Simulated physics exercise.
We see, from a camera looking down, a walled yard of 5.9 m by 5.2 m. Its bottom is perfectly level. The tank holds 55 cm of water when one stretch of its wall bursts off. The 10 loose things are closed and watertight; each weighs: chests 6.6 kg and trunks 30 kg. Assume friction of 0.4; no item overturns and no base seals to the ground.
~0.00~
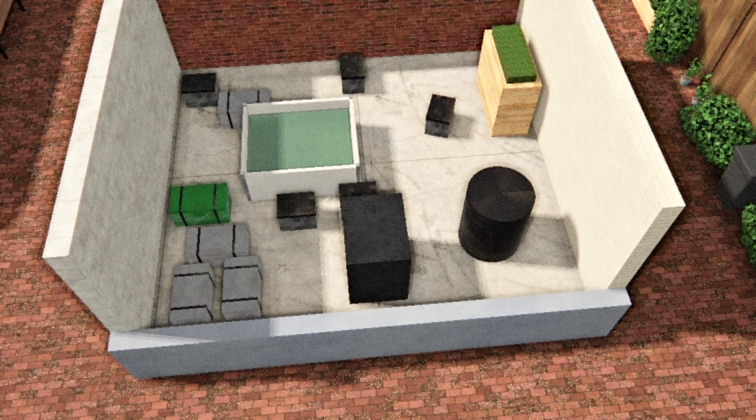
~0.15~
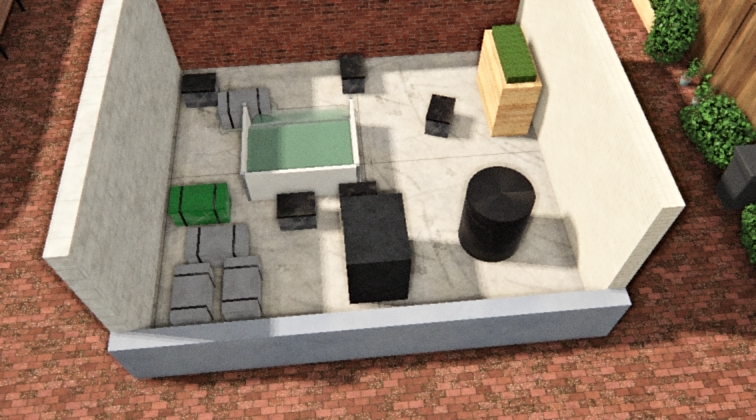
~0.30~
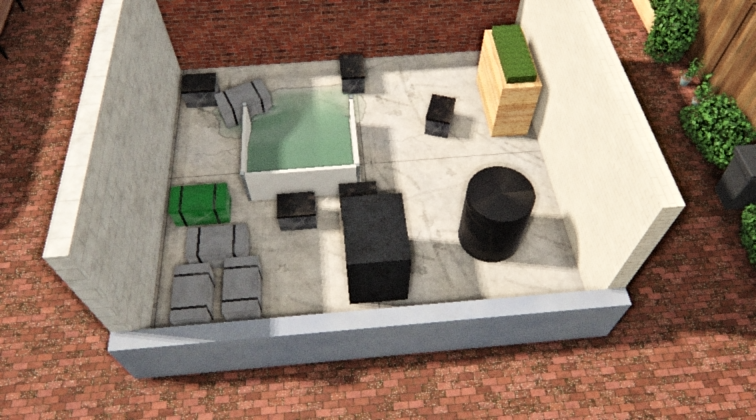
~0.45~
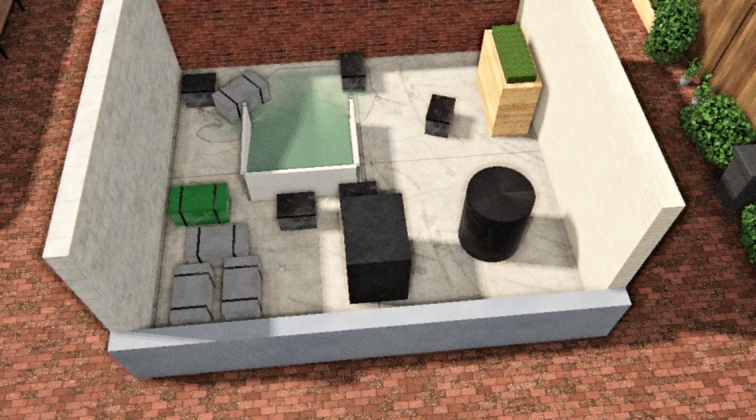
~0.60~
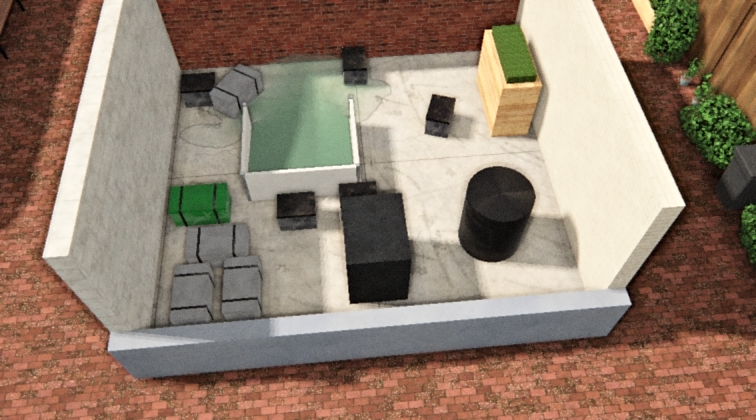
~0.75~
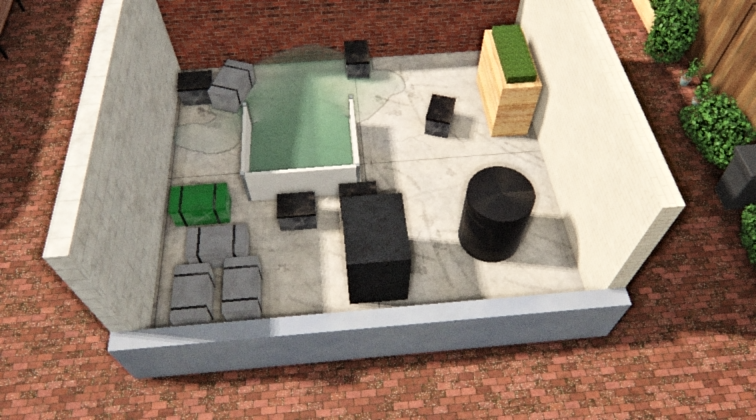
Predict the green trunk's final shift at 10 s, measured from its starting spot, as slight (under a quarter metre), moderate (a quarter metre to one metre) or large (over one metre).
Moderate.
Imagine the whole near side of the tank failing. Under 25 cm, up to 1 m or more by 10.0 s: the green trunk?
In that case the green trunk gets carried off.
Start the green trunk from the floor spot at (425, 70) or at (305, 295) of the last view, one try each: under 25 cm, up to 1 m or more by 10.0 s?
First it is swept away, then it remains in place.
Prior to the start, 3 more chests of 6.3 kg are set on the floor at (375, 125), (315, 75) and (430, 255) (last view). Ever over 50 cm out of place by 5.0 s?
In turn: Less, over, short of it.
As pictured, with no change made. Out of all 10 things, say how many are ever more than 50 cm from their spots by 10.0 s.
The number is 5.
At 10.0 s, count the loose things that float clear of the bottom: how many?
By my count, 4.
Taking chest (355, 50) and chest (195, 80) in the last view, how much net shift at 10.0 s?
In turn: 400 cm, 250 cm.
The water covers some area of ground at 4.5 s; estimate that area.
Close to 20 m2, I'd say.
After 2.0 s the green trunk is near (198, 197), 0.0 m from its start, aground; 1 afloat.
After 4.5 s the green trunk is near (201, 219), 0.4 m from its start, aground; 2 afloat.
After 7.0 s the green trunk is near (201, 219), 0.4 m from its start, aground; 3 afloat.
After 10.0 s the green trunk is near (201, 219), 0.4 m from its start, aground; 4 afloat.
